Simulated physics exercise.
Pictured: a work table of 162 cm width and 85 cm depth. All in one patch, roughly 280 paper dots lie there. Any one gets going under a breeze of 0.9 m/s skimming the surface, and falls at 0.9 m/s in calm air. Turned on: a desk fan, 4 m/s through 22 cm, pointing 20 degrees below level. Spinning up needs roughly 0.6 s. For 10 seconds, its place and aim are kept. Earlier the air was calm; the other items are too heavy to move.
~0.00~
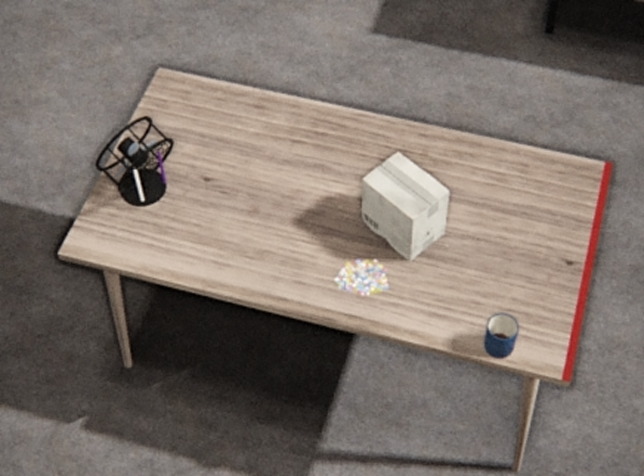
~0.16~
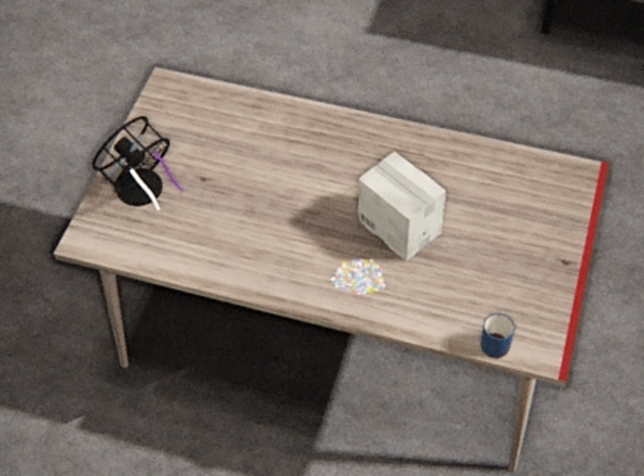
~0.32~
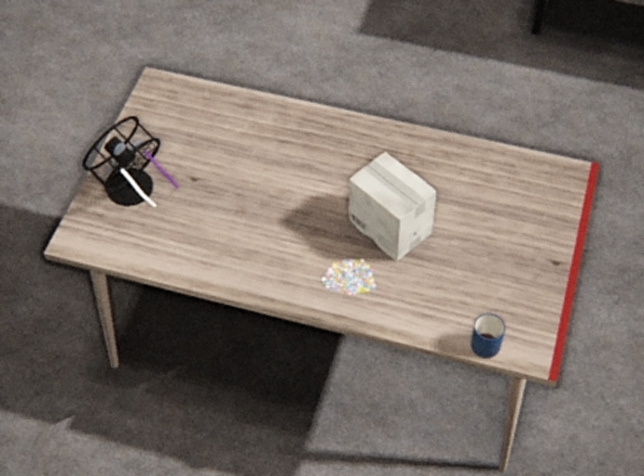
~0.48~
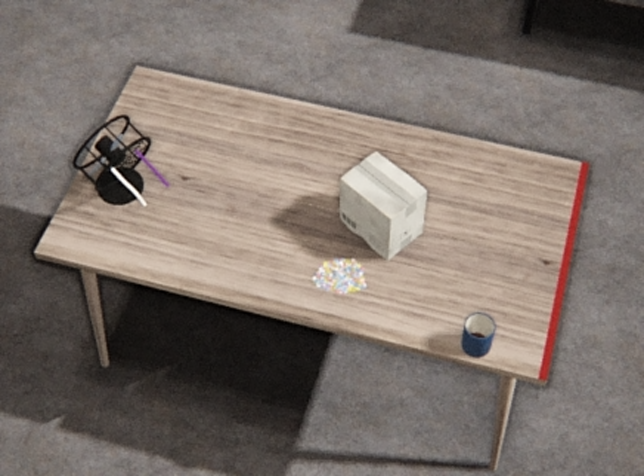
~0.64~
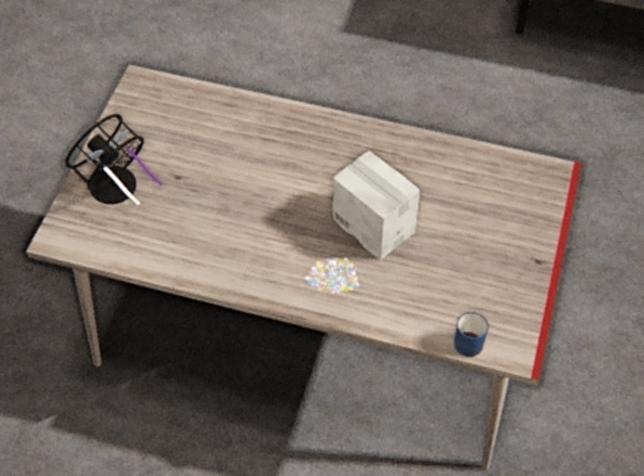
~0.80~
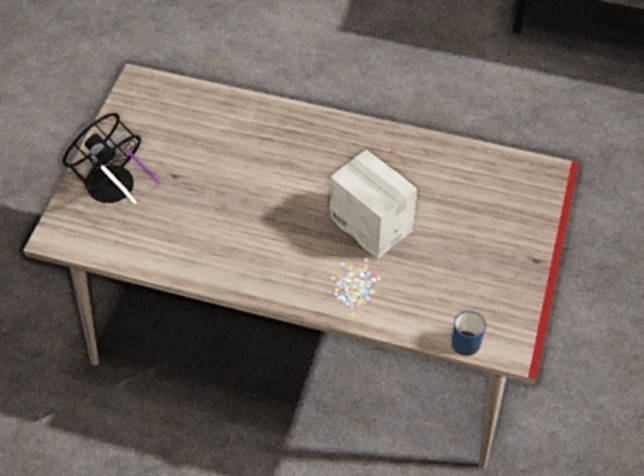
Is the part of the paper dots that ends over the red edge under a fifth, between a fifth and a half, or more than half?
I'd say most of them end up on the far side of the red edge.
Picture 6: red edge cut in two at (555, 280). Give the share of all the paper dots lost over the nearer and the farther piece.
Estimate: Nearer ~ 60 %; farther ~ 0 %.
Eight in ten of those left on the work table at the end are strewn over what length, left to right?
About 20 cm.
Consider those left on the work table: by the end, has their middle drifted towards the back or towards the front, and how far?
Direction: Rearward; distance: About 15 cm.
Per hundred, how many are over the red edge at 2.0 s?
I'd put it at some 60 %.
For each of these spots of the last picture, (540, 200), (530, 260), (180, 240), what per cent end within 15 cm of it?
Taking the spots one by one, around 0 %, 15 % and 0 %.
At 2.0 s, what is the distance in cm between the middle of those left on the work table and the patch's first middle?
Roughly 60 centimetres.
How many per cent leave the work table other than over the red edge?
Around 20 % of them.
After 2.0 s the count stands so, 64 % are over the red edge; the middle of those still in play is near (521, 276).
After 3.2 s the count stands so, 64 % are over the red edge; the middle of those still in play is near (521, 276).
After 5.5 s the count stands so, 64 % are over the red edge; the middle of those still in play is near (518, 270).
After 10.0 s, at the end, 64 % are over the red edge; the middle of those still in play is near (521, 276).
